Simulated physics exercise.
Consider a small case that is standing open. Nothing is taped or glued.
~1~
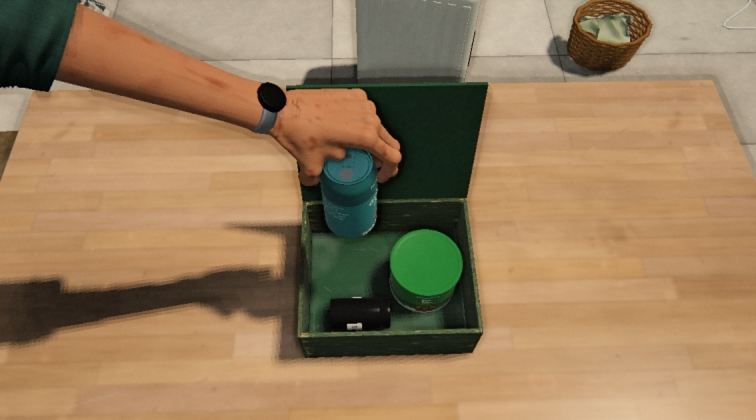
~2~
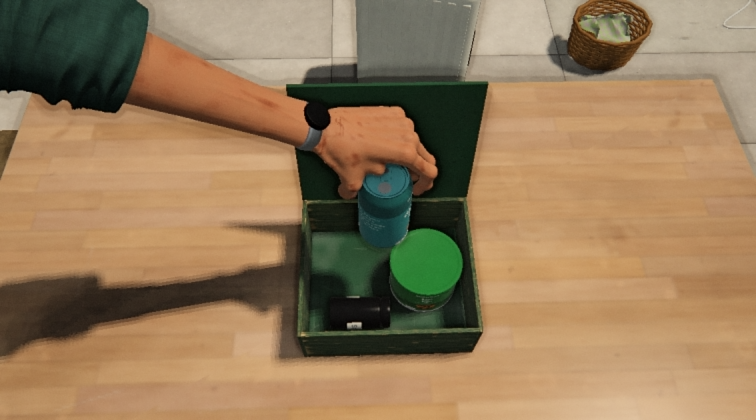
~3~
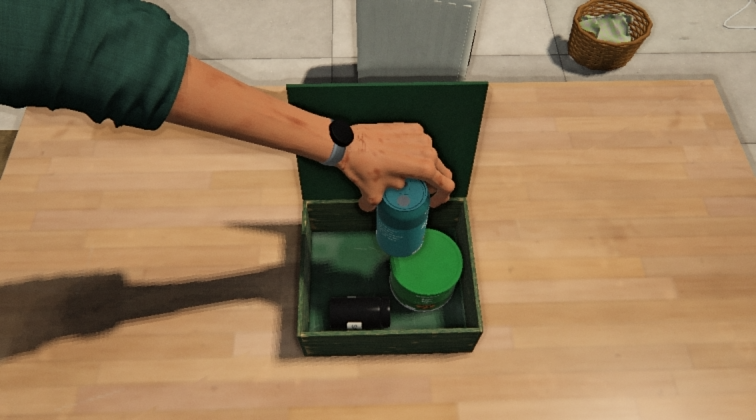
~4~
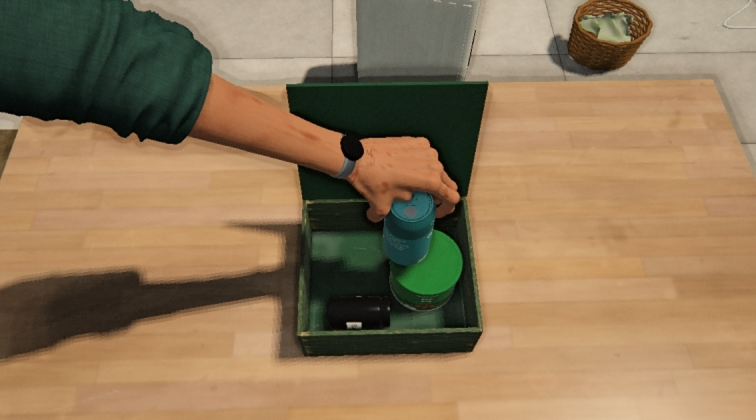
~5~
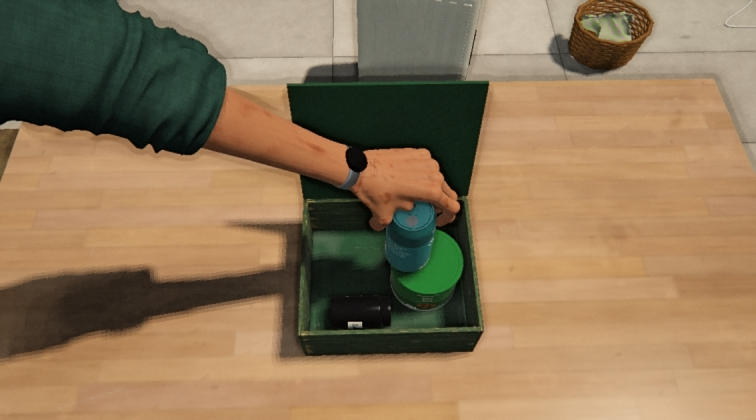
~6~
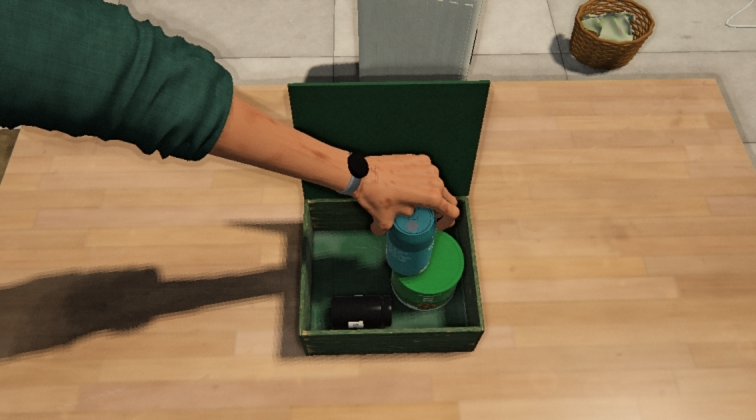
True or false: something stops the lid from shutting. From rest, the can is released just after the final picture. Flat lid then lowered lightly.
True.
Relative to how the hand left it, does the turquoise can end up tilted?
As it turns out, it keeps its original angle.
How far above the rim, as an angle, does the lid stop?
Roughly 60°.
Then, 1.10 s past the last view, lid starting down.
Then, 1.50 s past the last view, lid 65° above the rim.
Then, 3.80 s past the last view, lid 61° above the rim.
Finally, lid 62° above the rim; all 3 still in place. Final places as the last picture's camera would see them, turquoise can near (410, 237).
